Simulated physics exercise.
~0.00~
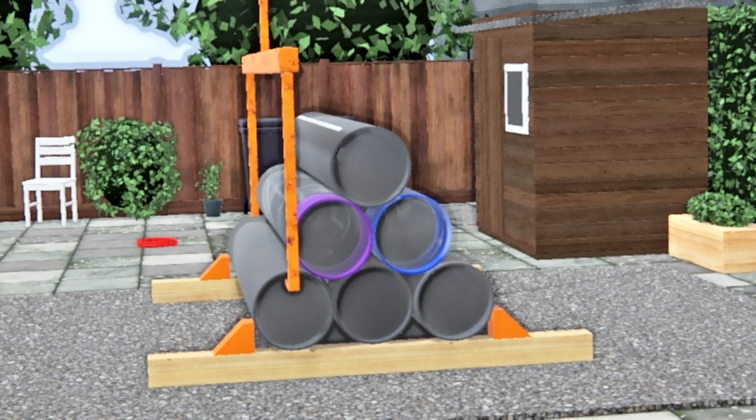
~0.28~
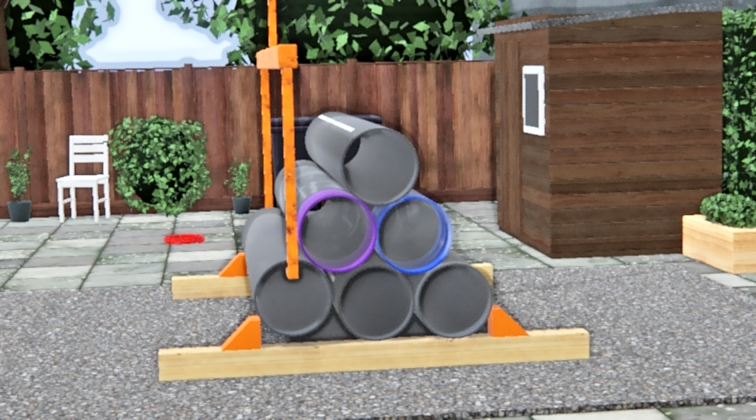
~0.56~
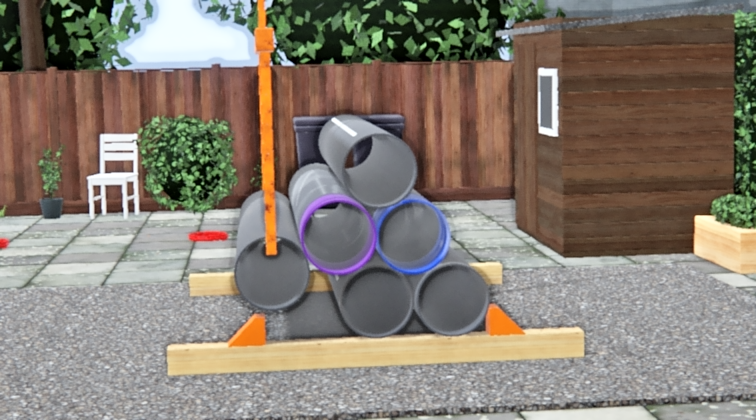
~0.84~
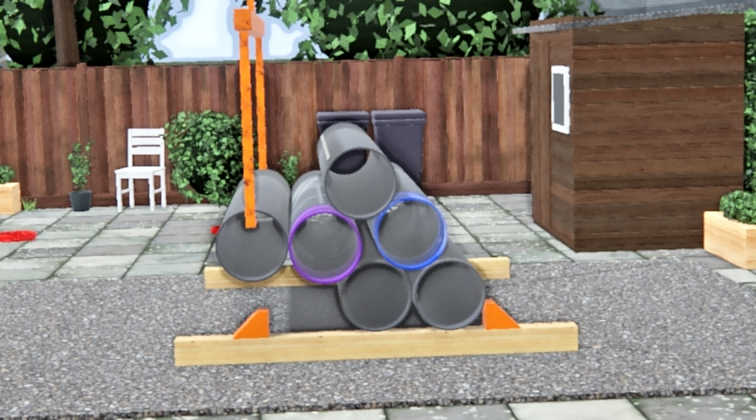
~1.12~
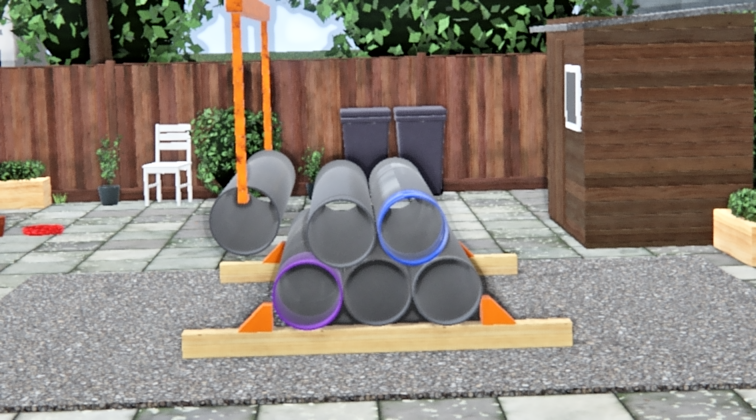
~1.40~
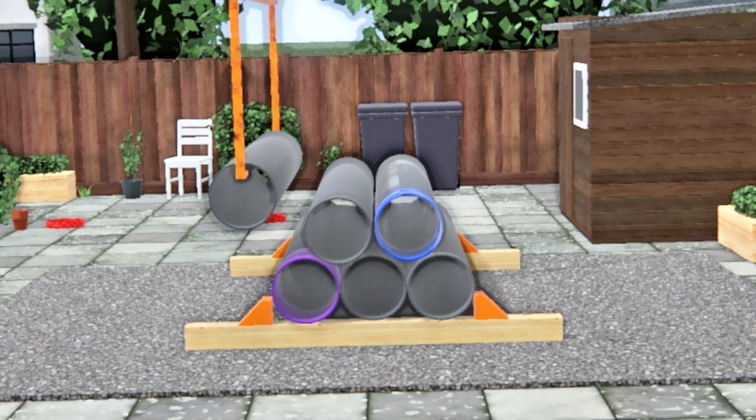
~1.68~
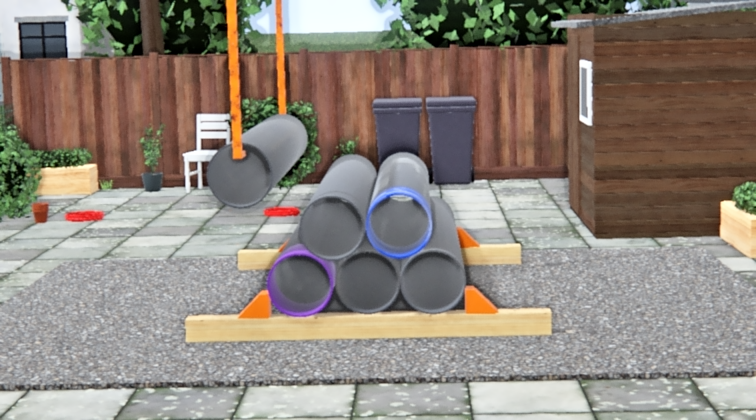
Six dark grey plastic pipes lie in a pyramid on two timber bearers with orange chocks, seen from the front in a gravelled, paved yard with a wooden fence and brown shed. A purple-rimmed pipe and a blue-rimmed one form the middle row. An orange crane sling lifts the bottom left pipe out and upward as the view drifts slightly sideways. The purple pipe drops into the gap, and the top pipe sinks into its place beside the blue. The blue pipe stays put, and the stack settles while the lifted pipe hangs behind, to the left.
